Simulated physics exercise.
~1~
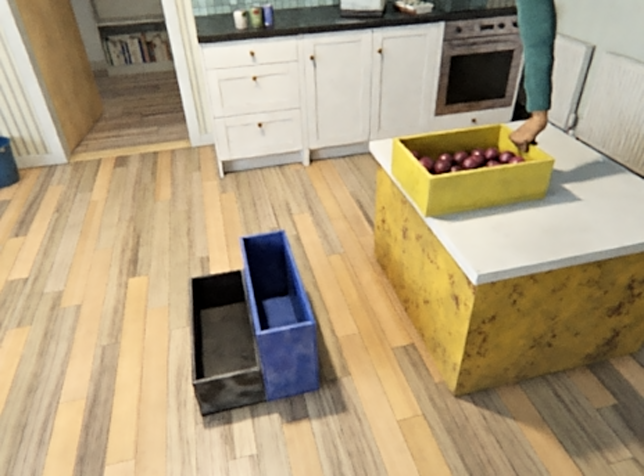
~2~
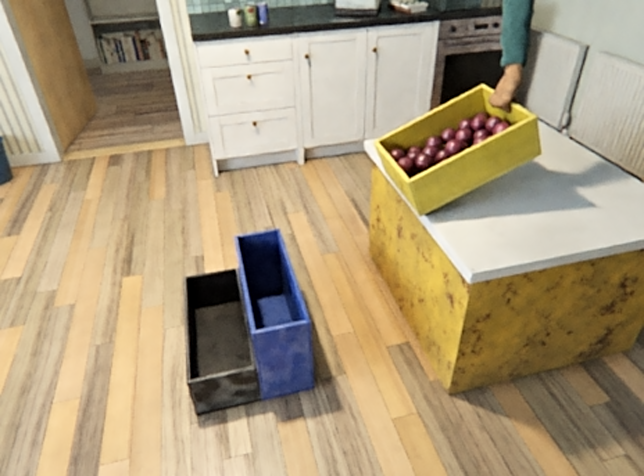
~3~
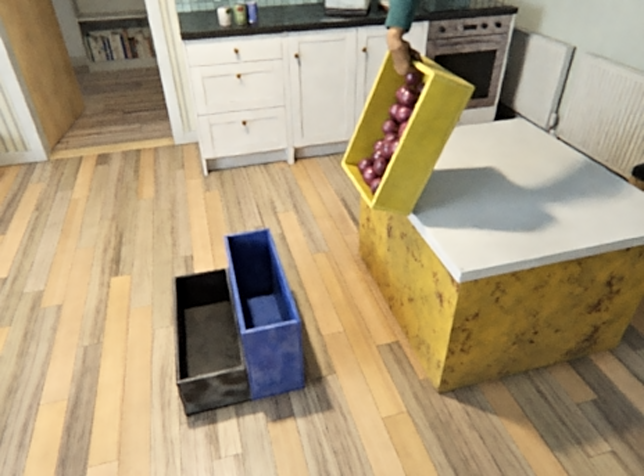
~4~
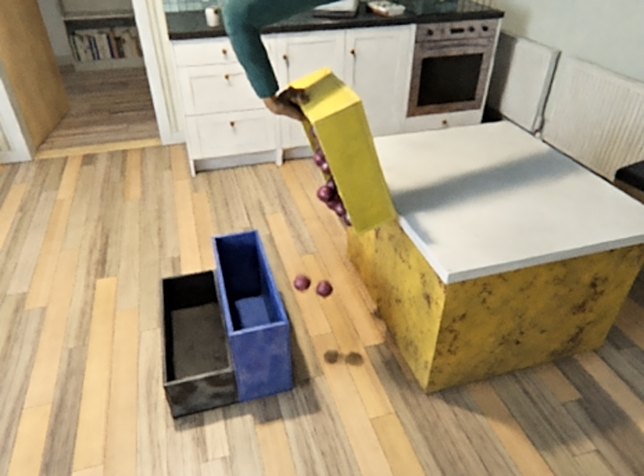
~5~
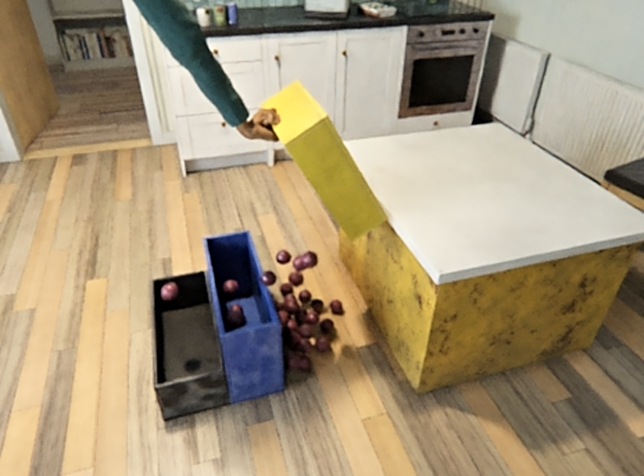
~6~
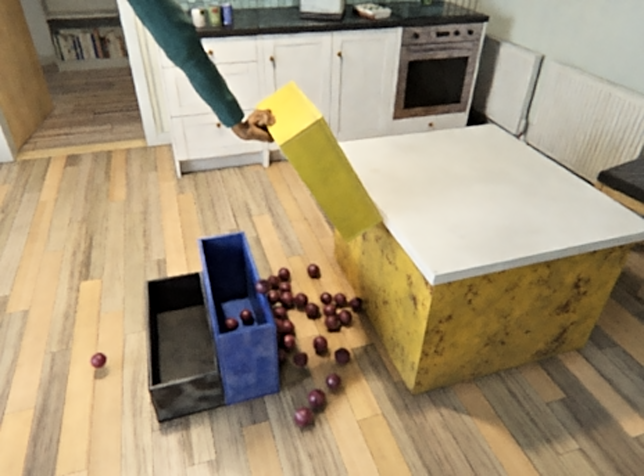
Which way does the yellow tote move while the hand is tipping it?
The yellow tote moves to the left as the hand tips it over the edge of the bench.
In a kitchen with a wooden floor, a hand tips a yellow tote of red onions off the edge of a bench, spilling them towards a blue tote and a black trough; a few land in the blue tote, but most end up scattered on the floor.
